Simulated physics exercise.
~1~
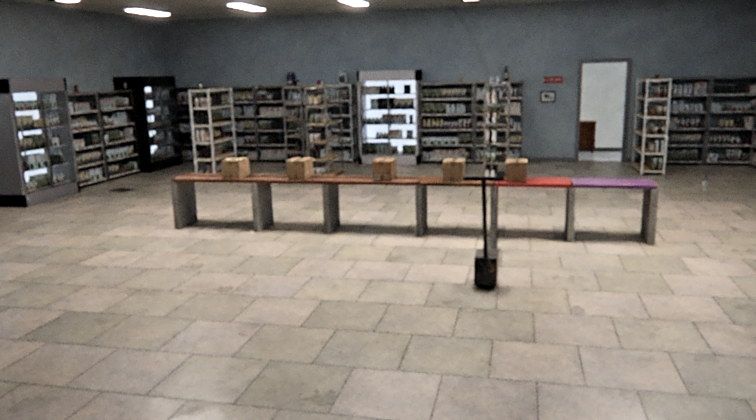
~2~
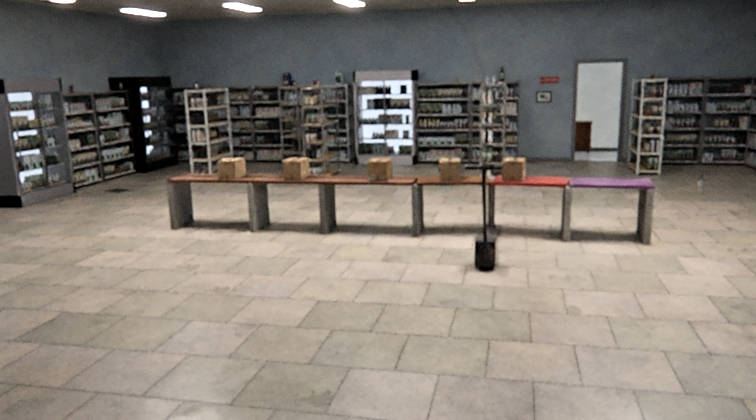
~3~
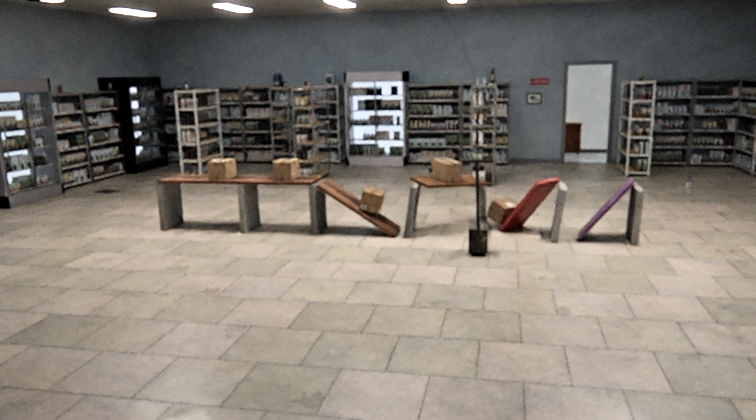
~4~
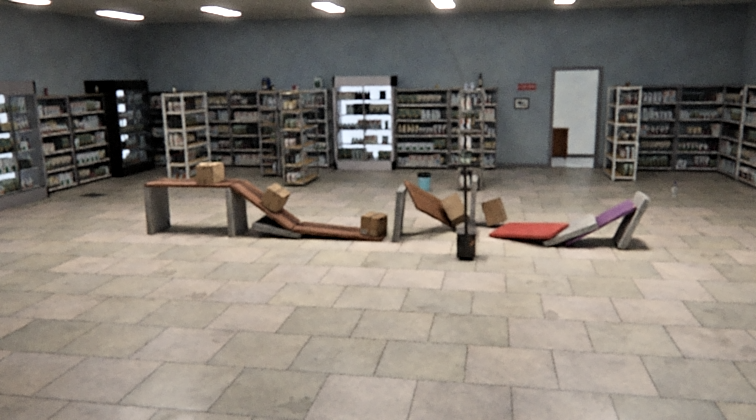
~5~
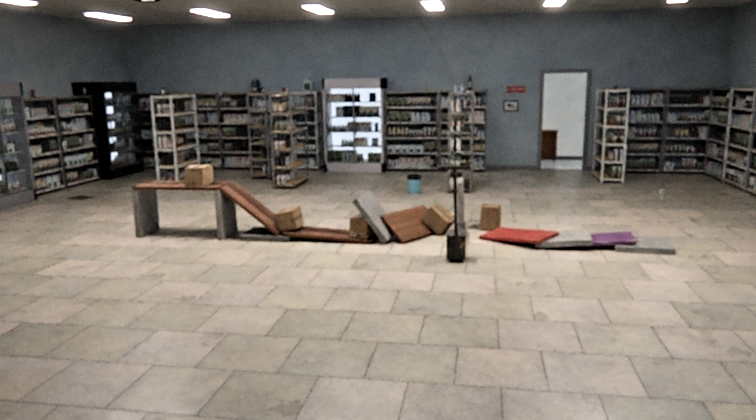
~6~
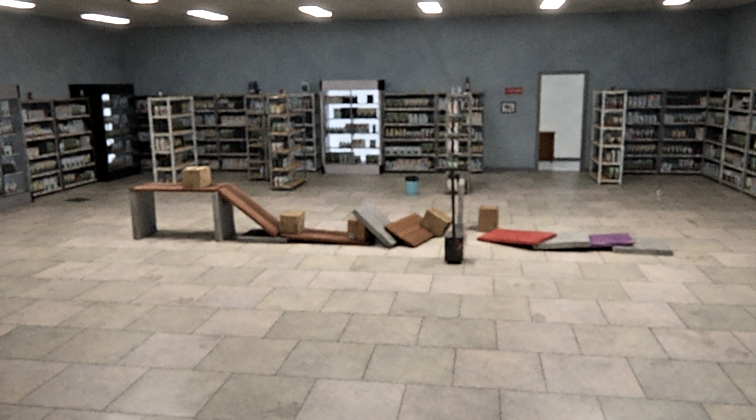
In a grey-walled room lined with stocked shelves and lit cabinets, a long row of boards on upright blocks holds five cartons, with a red and a purple board toward the right end. A dark jack with a tall handle slides in low toward the foot of one upright. The middle and right boards then tip, and cartons slide down with them. Uprights topple as the red and purple boards drop, and the collapse spreads leftward. At the end, only the far left section still stands with its carton, while the rest lies scattered, unbroken, across the tiles.
